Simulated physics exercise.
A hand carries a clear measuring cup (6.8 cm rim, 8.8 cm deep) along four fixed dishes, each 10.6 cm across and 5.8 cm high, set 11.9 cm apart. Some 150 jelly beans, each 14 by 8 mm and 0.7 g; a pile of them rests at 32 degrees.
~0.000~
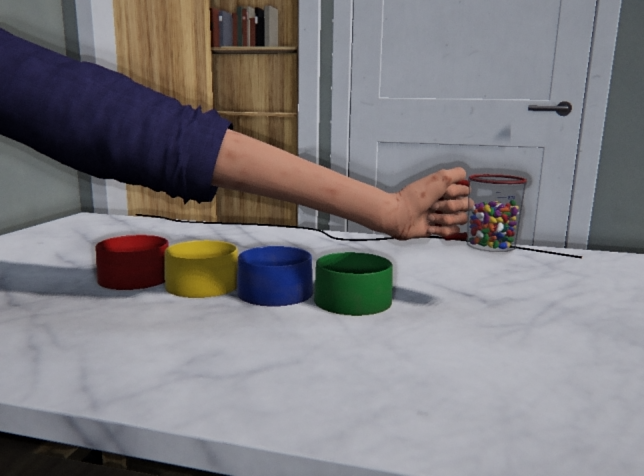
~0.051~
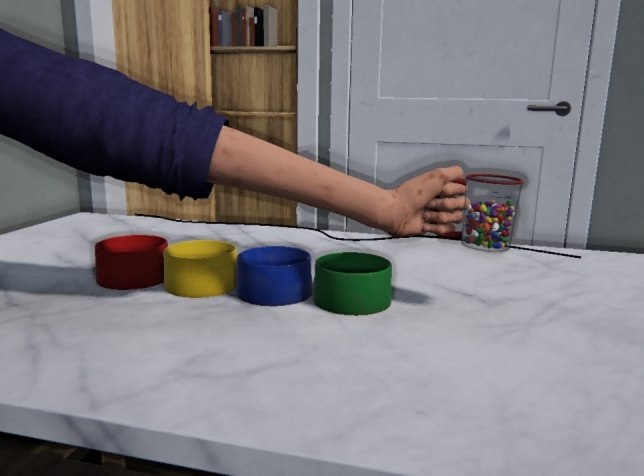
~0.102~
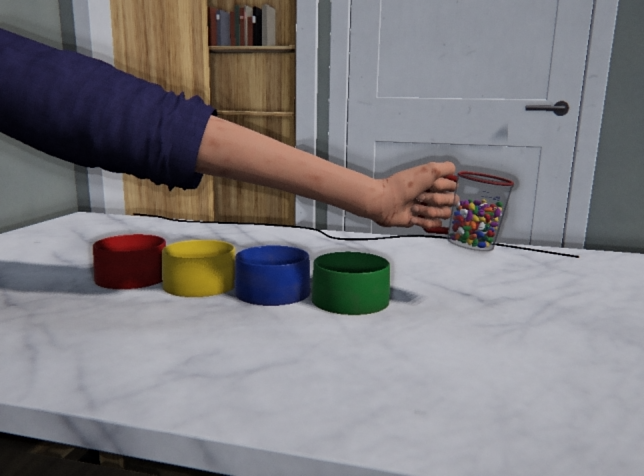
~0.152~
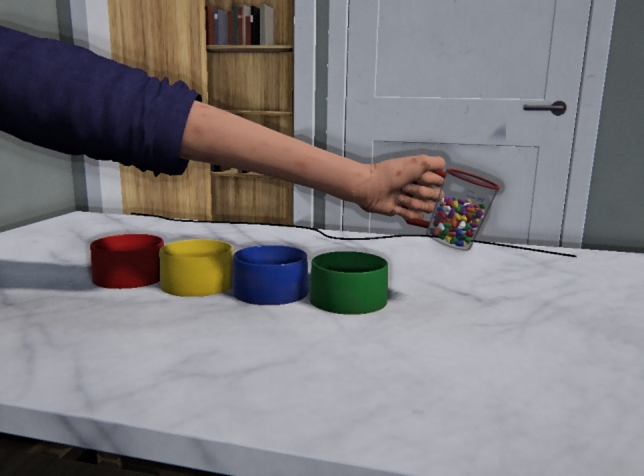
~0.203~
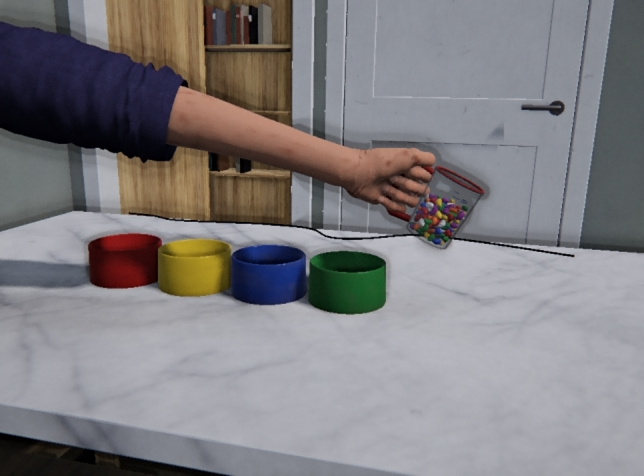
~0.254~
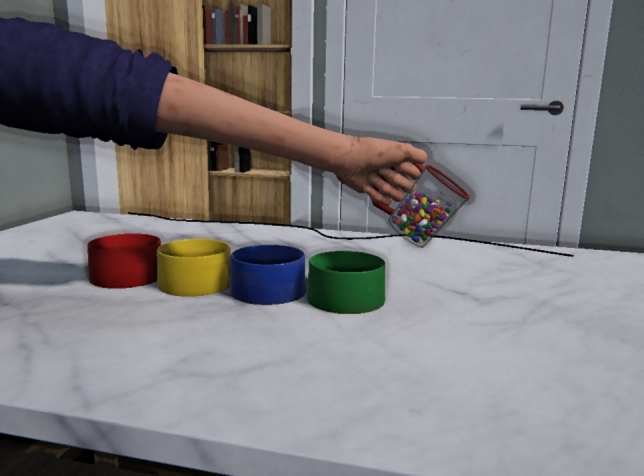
The footage shows a hand holding a clear cup of colourful jelly beans above a marble counter, moving it left towards a row of red, yellow, blue and green dishes while steadily tilting it clockwise.
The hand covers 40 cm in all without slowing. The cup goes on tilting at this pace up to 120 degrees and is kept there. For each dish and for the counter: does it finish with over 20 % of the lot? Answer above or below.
Red: Below, blue: Above, green: Below, yellow: Below, counter: Below.
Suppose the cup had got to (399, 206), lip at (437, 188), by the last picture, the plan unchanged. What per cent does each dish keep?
Red 0, blue 70, green 0, yellow 0.
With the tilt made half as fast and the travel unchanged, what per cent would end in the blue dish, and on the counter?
Blue 70; counter 30.
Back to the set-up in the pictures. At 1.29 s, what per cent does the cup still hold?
About 0 per cent.
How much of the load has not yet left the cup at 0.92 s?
Some 35 per cent of the load.
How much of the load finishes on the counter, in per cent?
About 10 per cent.
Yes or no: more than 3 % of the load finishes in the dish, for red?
Red no.
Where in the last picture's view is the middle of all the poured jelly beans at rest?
Near (267, 284).
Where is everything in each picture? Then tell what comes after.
In the first picture, cup at (494, 213), tilt 0 degrees, lip at (525, 180), moved 0.0 cm; middle of the pieces at (492, 221); green dish at (354, 263); blue dish at (275, 256); yellow dish at (202, 250); red dish at (133, 244).
In the second picture, cup at (490, 212), tilt 2 degrees, lip at (522, 181), moved 0.4 cm; middle of the pieces at (488, 221).
In the third picture, cup at (478, 211), tilt 8 degrees, lip at (512, 183), moved 1.7 cm; middle of the pieces at (475, 220).
In the fourth picture, cup at (460, 210), tilt 16 degrees, lip at (498, 187), moved 3.7 cm; middle of the pieces at (456, 218).
In the fifth picture, cup at (443, 209), tilt 25 degrees, lip at (483, 192), moved 5.7 cm; middle of the pieces at (438, 216).
In the sixth picture, cup at (427, 208), tilt 34 degrees, lip at (468, 197), moved 7.7 cm; middle of the pieces at (420, 214); green dish at (347, 262); blue dish at (268, 255); yellow dish at (194, 248); red dish at (125, 242). Its pace works out near 175 degrees a second; the hand travels 40 cm a second.
After 0.65 s, tilt 105 degrees; cup holds 100 %.
After 0.92 s, tilt 120 degrees; cup holds 35 %, blue 45 %, green 15 %.
Then, at 1.29 s, tilt 120 degrees; cup holds 0 %, blue 75 %, green 15 %.
In the end, at 2.3 s, red 0 %, blue 75 %, green 15 %, yellow 0 %, counter 10 %.
